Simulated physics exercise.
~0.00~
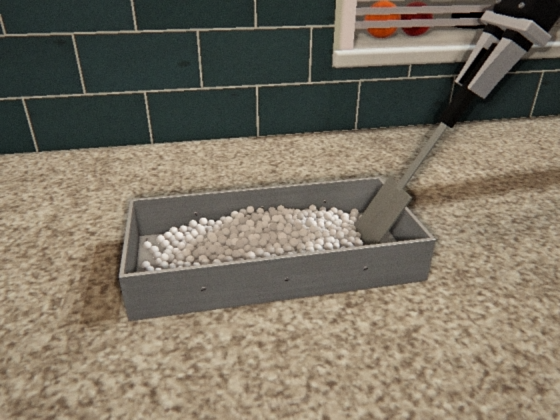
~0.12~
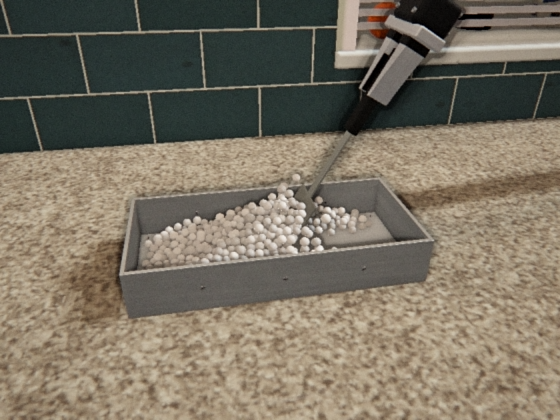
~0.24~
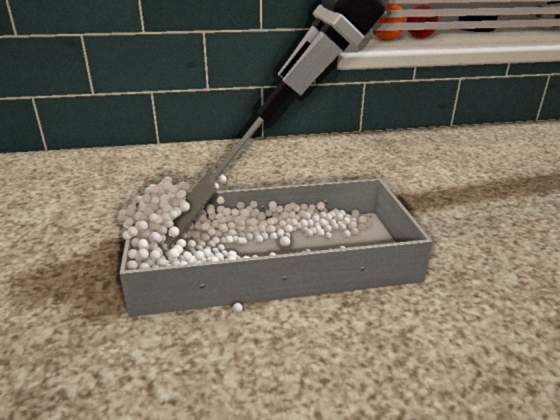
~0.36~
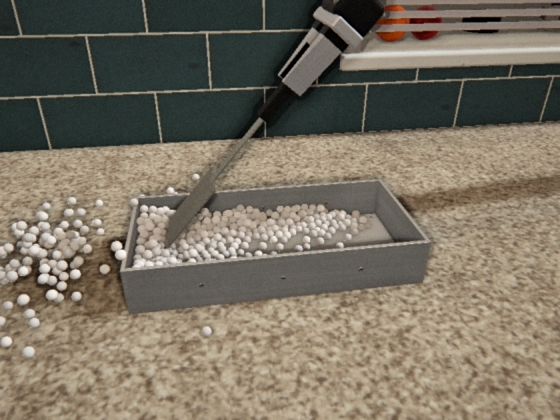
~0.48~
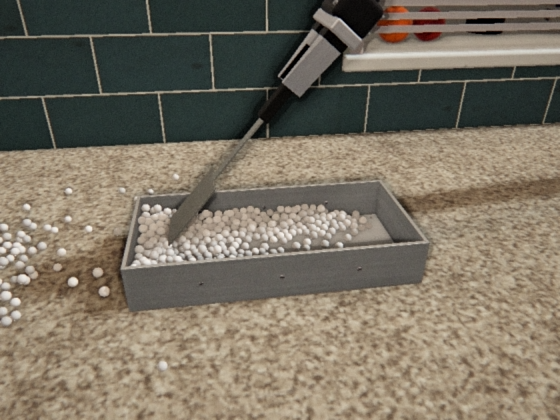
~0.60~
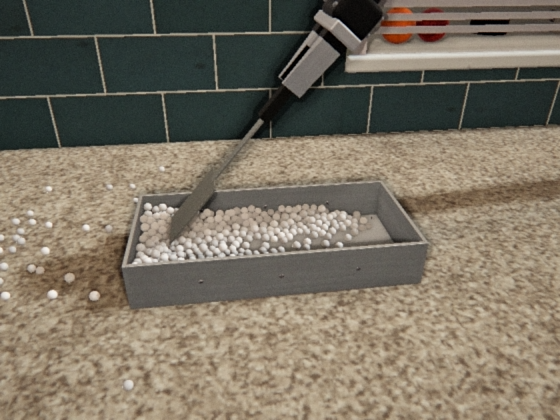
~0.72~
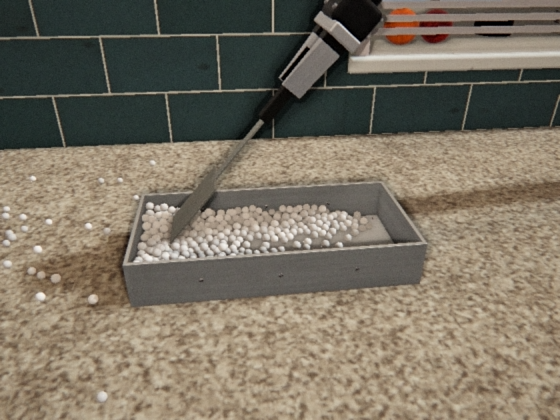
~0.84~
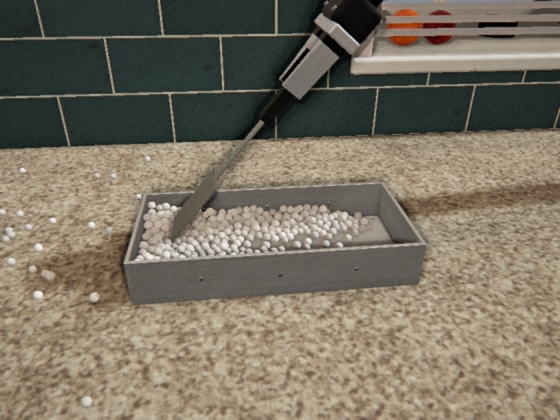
A robot arm swept a spatula leftward through a grey tray of small white beads, piling them up at the left end until many spilled over onto the speckled counter and scattered, while most stayed in the tray beside the resting blade.
